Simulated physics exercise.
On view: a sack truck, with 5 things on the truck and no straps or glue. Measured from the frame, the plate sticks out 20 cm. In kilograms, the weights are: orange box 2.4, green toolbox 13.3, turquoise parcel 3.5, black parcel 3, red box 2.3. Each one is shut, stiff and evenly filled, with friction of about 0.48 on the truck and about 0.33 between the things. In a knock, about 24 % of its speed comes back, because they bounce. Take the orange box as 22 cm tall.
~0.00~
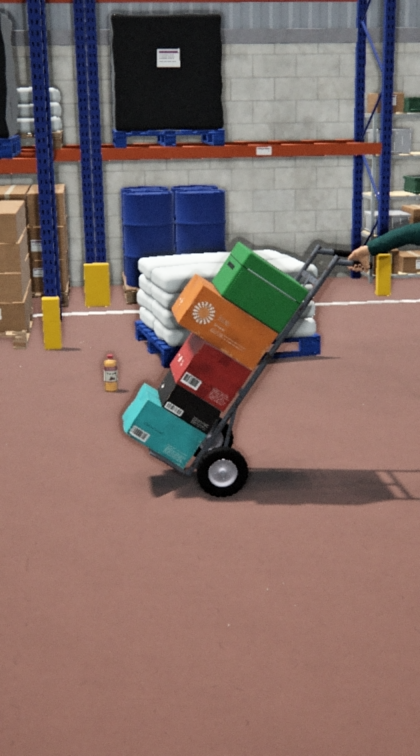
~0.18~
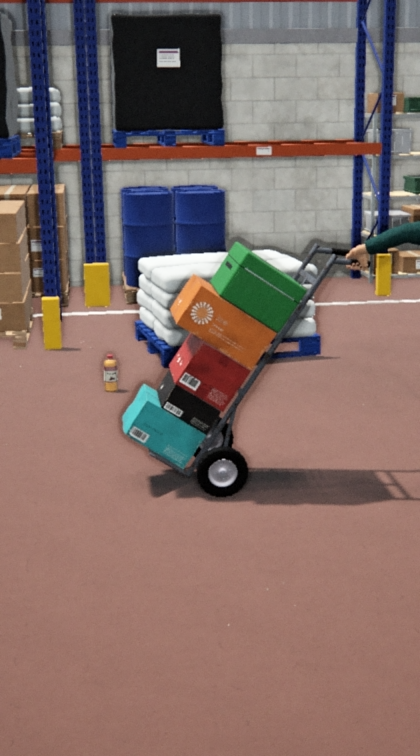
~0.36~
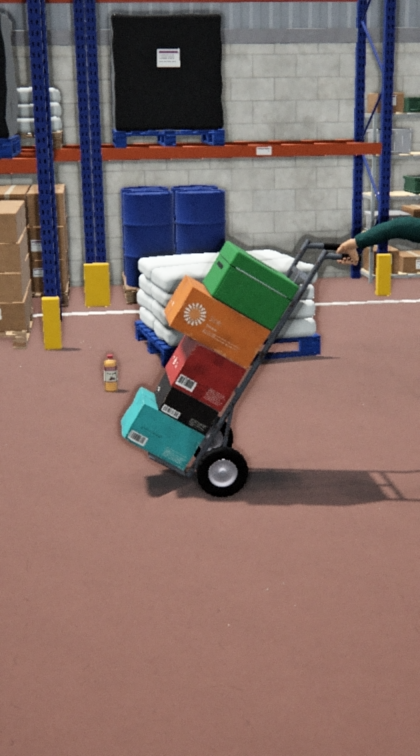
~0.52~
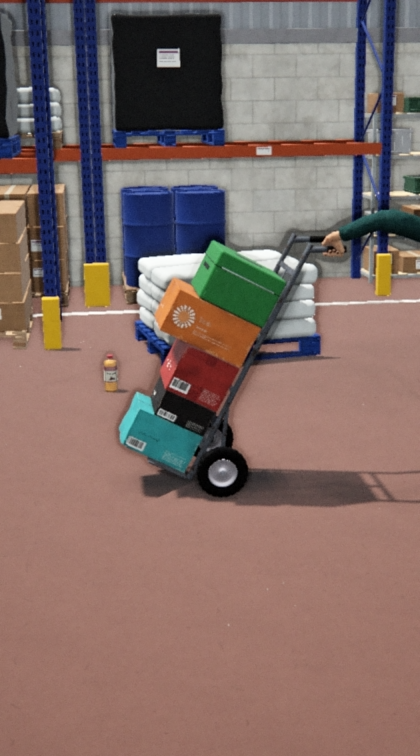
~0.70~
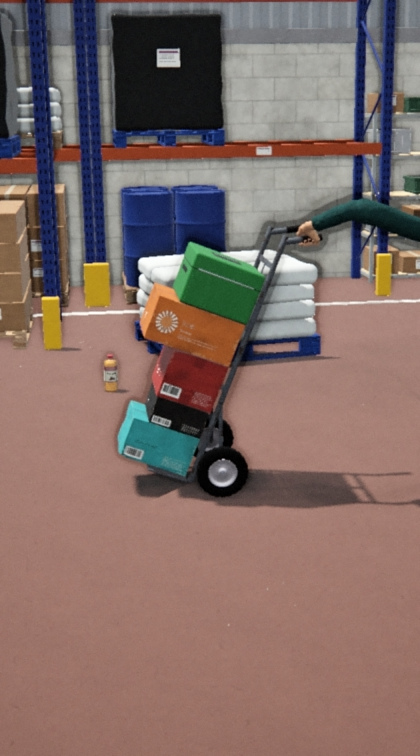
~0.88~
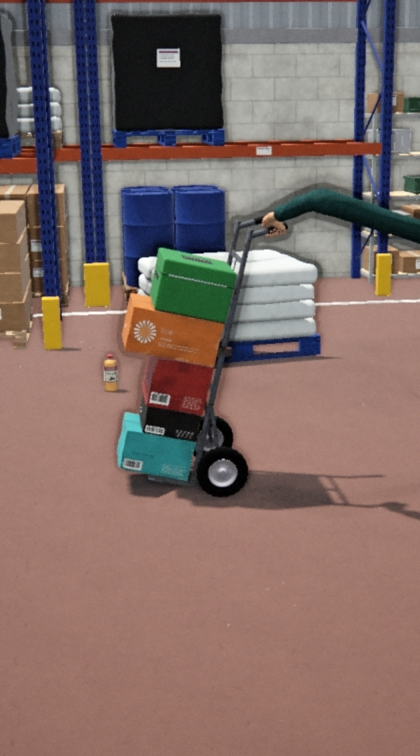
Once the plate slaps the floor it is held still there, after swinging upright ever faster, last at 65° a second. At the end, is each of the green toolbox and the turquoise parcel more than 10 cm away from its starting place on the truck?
One by one: The green toolbox is moved out of position; the turquoise parcel is left in position.
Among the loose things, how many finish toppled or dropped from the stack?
Altogether, 4.
After 1.38 s, truck upright; green toolbox tipped 17° from how it sat near (101, 300); turquoise parcel tipped 5° from how it sat near (153, 459); orange box tipped 17° from how it sat.
After 1.68 s, truck upright; orange box and green toolbox now dropped from the stack; turquoise parcel tipped 5° from how it sat near (153, 459); red box tipped 47° from how it sat.
After 1.98 s, truck upright; red box now dropped from the stack; turquoise parcel tipped 5° from how it sat near (153, 459); black parcel on its side.
After 2.38 s, truck upright; black parcel now dropped from the stack.
At rest (3.4 s), dropped from the stack, orange box, green toolbox, black parcel and red box; turquoise parcel in place, give or take 10 cm. Seen from the same camera at the end, turquoise parcel near (155, 460).
